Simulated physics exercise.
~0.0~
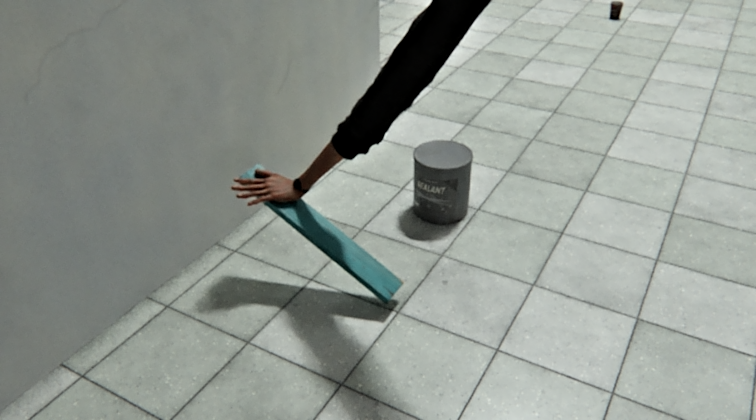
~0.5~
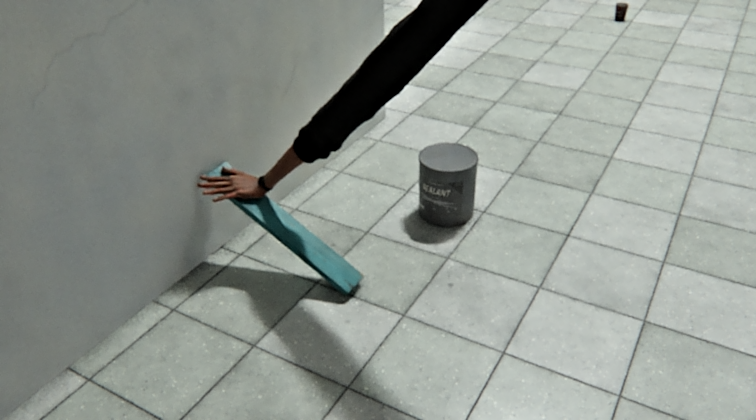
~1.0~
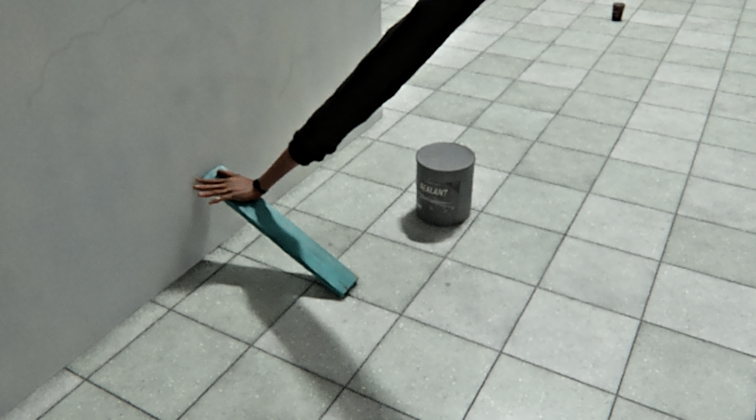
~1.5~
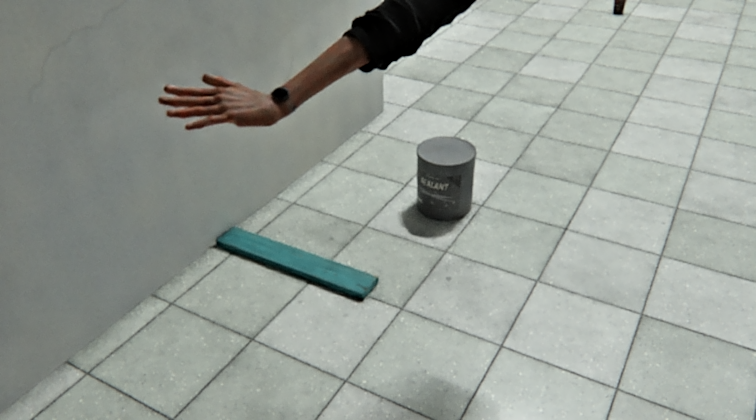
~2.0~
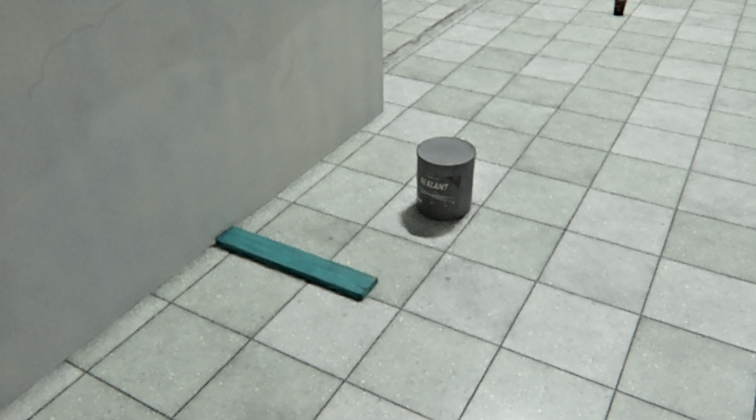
A turquoise plank leant on a wall by a hand slips flat once let go.
